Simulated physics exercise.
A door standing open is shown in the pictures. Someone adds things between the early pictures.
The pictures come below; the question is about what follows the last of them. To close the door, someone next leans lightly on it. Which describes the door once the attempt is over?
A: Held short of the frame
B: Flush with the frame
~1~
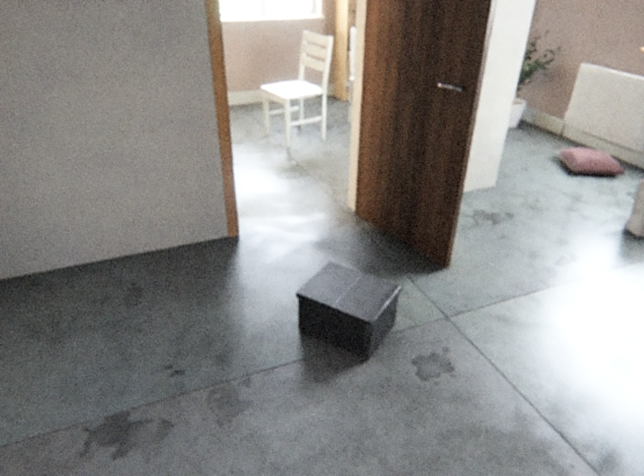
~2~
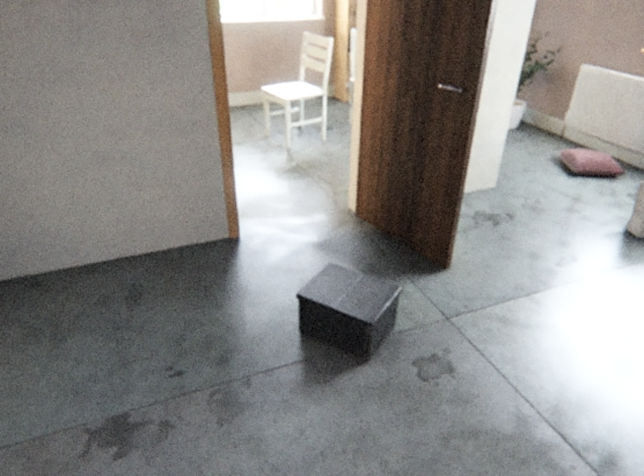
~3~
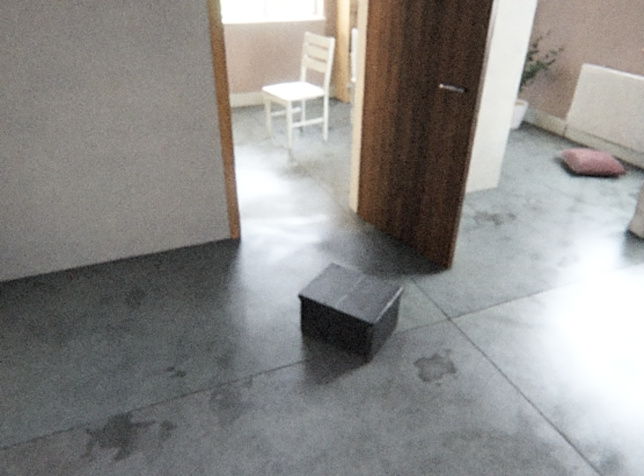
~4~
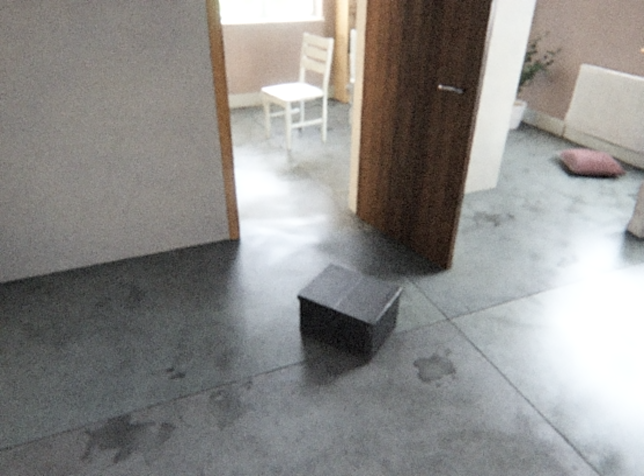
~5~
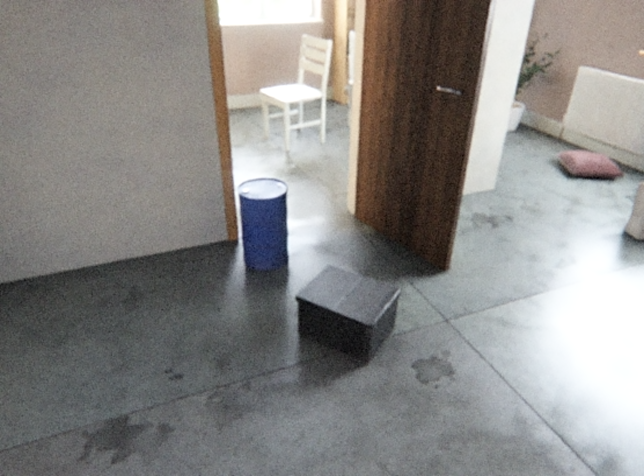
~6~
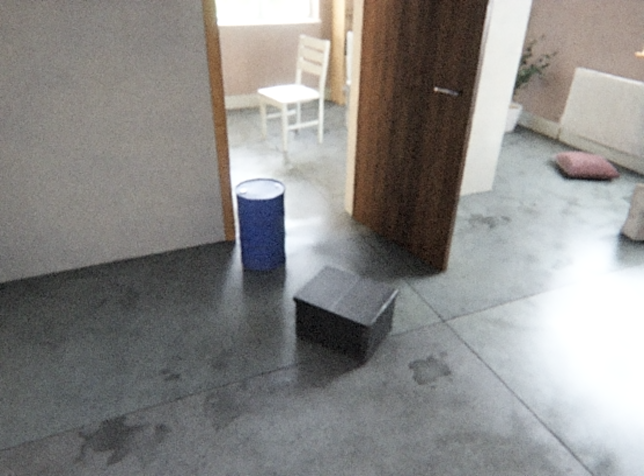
A.
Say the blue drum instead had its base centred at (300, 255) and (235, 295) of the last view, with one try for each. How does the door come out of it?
The first time the door is obstructed, the second time it finishes its swing.
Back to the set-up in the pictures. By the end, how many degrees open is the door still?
The door ends up some 30° open.
Then, 0.80 s on from there, door at 77°.
Then, 1.20 s on from there, door at 50°.
In the end, door at 29°; both unmoved. At the end, from the last picture's camera, blue drum near (257, 222).
